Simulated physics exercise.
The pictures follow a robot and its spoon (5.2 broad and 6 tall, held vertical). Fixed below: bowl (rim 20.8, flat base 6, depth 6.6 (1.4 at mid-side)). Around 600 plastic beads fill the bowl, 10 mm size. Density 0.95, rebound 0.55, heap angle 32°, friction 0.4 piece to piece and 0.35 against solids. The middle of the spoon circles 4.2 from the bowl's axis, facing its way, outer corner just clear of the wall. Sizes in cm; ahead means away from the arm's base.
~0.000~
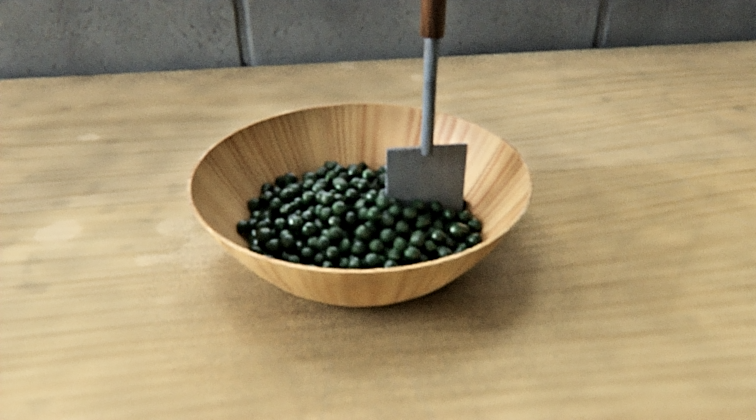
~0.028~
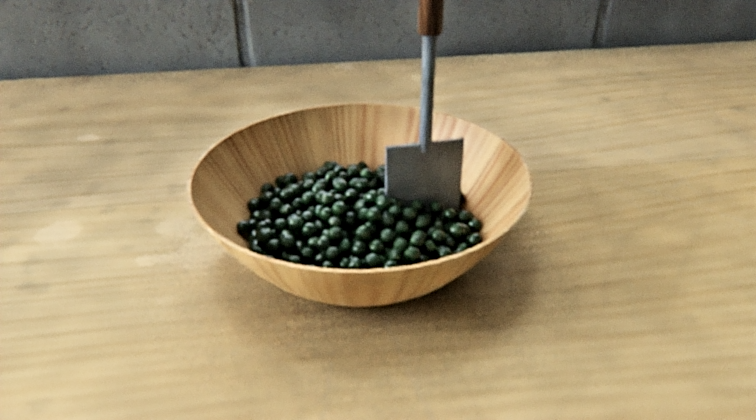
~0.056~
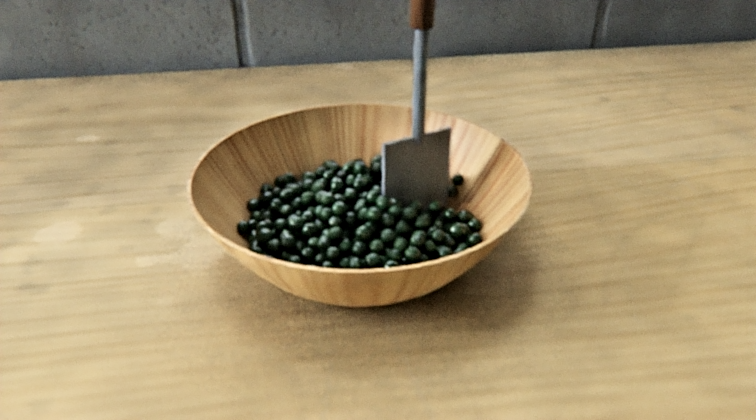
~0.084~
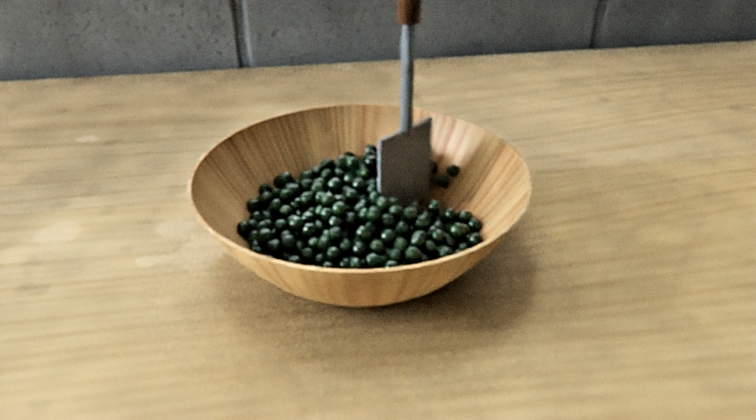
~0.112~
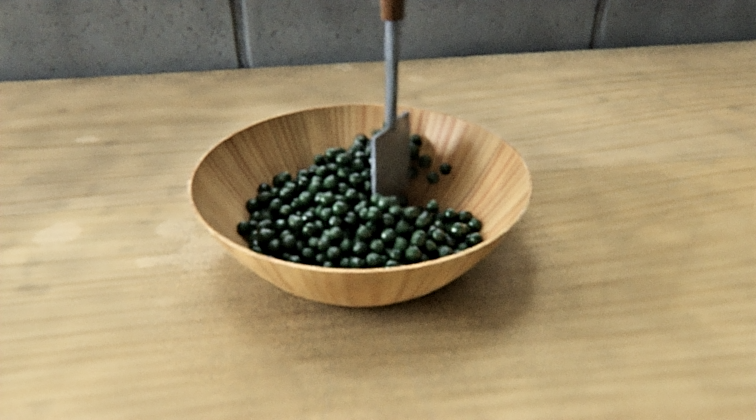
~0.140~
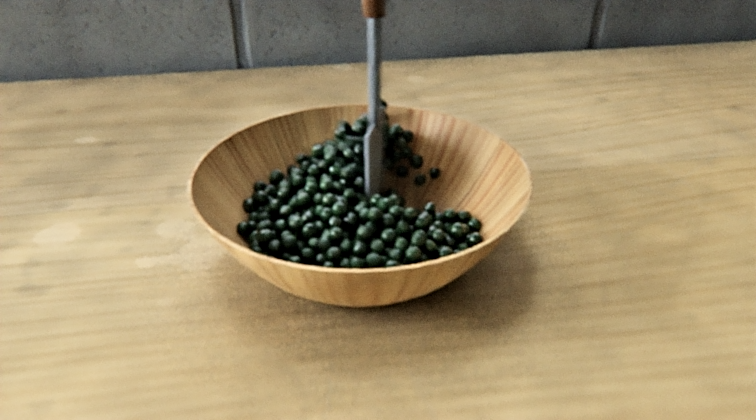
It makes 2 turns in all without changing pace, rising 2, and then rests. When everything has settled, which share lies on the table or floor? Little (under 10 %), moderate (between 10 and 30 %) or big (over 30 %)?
Share on the table or floor: Little (under 10 %).
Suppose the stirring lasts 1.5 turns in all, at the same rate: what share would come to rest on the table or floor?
It would be near 5 per cent.
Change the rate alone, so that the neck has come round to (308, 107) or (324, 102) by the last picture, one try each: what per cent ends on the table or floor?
Some 35 and 30 per cent.
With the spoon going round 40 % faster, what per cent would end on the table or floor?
It would be near 20 per cent.
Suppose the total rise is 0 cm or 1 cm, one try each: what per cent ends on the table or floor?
Some 15 and 10 per cent.
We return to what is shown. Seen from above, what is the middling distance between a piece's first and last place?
Some 6 cm.
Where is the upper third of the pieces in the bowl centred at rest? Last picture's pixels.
Near (379, 205).
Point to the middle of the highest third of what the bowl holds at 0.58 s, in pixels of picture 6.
Around (446, 209).
By 0.58 s, 325° round, highest piece 8 above the table; 571 in the bowl, 26 on the table or floor, 8 in flight or on the tool.
By 1.03 s, 221° round, highest piece 6 above the table; 567 in the bowl, 38 on the table or floor.
By 1.45 s, 0° round, highest piece 6 above the table; 567 in the bowl, 38 on the table or floor.
By 2.15 s, 0° round, highest piece 6 above the table; 567 in the bowl, 38 on the table or floor.
Final count, 567 in the bowl, 38 on the table or floor. That is 6 % on the table or floor.
